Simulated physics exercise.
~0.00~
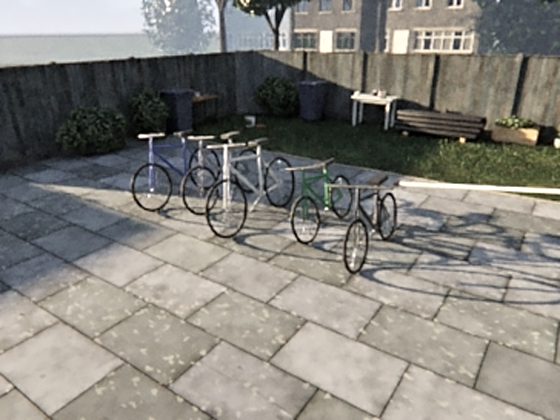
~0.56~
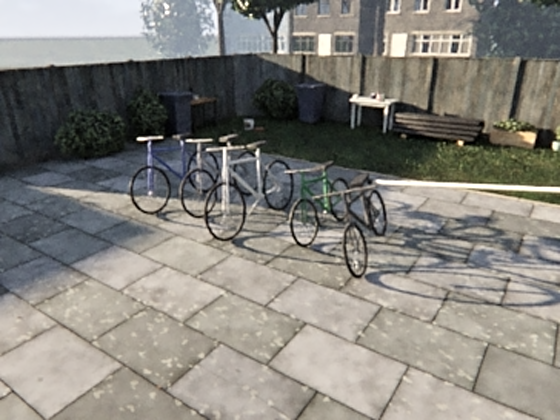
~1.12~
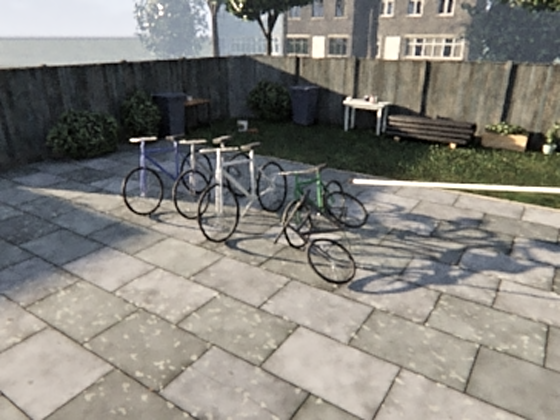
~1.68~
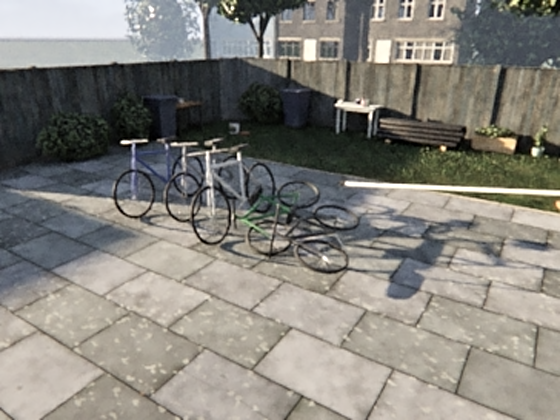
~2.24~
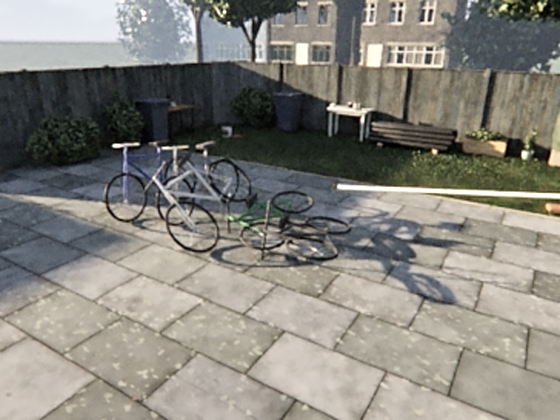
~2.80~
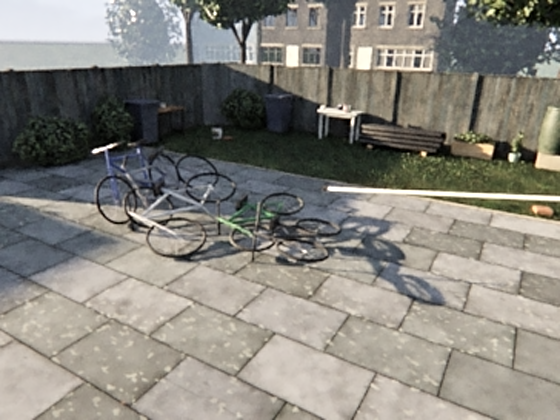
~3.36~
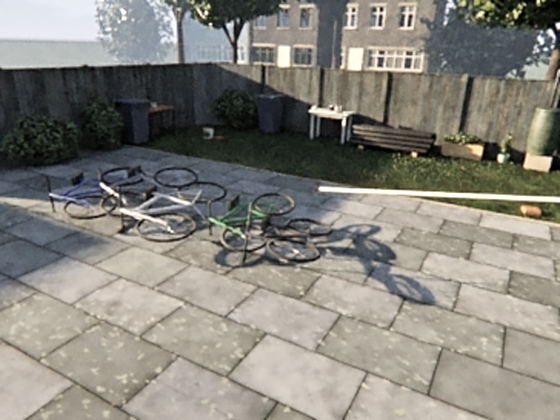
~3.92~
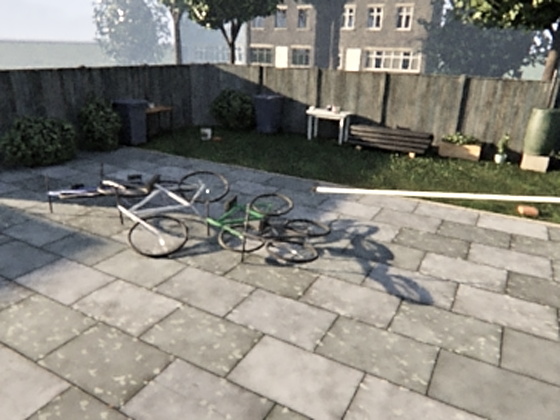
At the start, five bicycles stand parked in a row on a paved yard, with a blue one toward the left, a green one toward the right and a dark one at the right end, near a long pale pole. The dark bicycle tips over to the left, and the green one goes down beside it. The pale bicycle in the middle topples next as the view pans slightly right. The blue bicycle then leans and drops flat at the left. By the end all of them are down in an overlapping line, and not one is left standing.
